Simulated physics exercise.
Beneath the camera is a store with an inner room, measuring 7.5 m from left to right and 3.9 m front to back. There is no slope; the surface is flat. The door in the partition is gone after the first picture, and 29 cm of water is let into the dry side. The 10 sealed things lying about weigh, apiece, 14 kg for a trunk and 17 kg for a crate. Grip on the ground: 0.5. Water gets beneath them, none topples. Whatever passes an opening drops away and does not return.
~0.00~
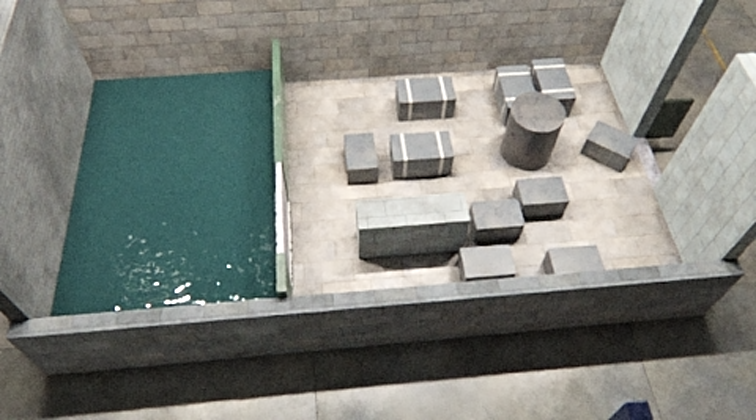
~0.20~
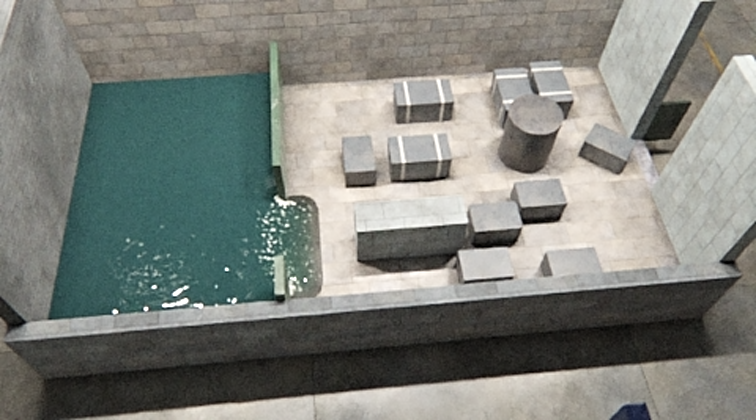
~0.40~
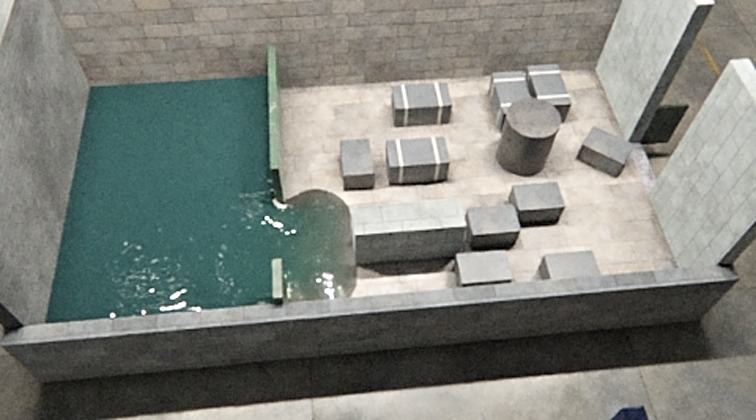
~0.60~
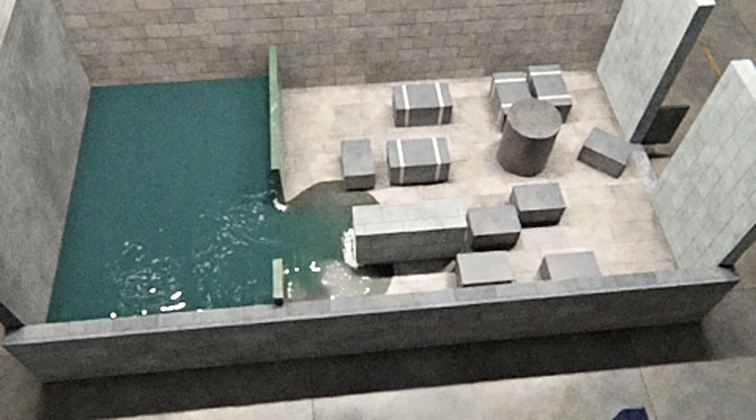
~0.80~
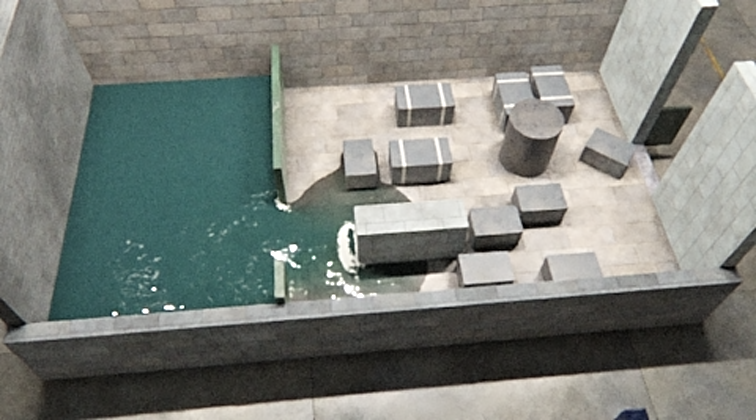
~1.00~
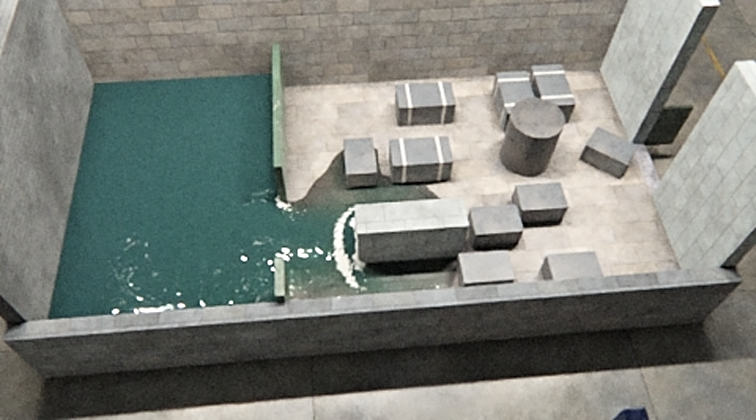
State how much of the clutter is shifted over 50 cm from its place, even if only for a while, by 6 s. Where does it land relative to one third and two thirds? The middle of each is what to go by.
It lands in between.
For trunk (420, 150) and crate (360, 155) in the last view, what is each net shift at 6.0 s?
The shifts read 100 cm and 50 cm, in that sequence.
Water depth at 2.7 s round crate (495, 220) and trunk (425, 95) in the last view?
First about 5 cm, second about 0 cm.
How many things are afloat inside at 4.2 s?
I get 1.
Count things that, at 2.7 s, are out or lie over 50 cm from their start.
The number by then is 1.
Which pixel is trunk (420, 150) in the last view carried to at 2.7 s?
About pixel (424, 117).
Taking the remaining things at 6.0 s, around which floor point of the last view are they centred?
I'd say about (524, 150) in the last view.
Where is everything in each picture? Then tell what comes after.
The first picture shows a trunk at (422, 145) rests on the ground; a crate at (613, 139) rests on the ground; 10.1 m2 under water; 0 of 10 have shifted.
The second picture shows a trunk at (420, 148), on the bottom; a crate at (611, 141) rests on the ground; water covers 10.8 m2; 0 of 10 have shifted.
The third picture shows a trunk at (418, 151), on the bottom; a crate at (608, 144), on the bottom; 11.4 m2 under water; 0 of 10 have shifted.
The fourth picture shows a trunk at (418, 152), on the bottom; a crate at (609, 145) rests on the ground; 12.1 m2 under water; 0 of 10 have shifted.
The fifth picture shows a trunk at (420, 152) rests on the ground; a crate at (611, 146), on the bottom; water covers 12.8 m2; 0 of 10 have shifted.
The sixth picture shows a trunk at (421, 151) rests on the ground; a crate at (612, 145), on the bottom; water covers 13.4 m2; 0 of 10 have shifted.
After 1.4 s 0 of 10 are over 50 cm from their spots; 0 afloat.
After 2.7 s 1 of 10 are over 50 cm from their spots; 0 afloat.
After 4.2 s 4 of 10 are over 50 cm from their spots; 1 afloat.
After 6.0 s 5 of 10 are over 50 cm from their spots, and 5 have been at some point; 5 afloat.
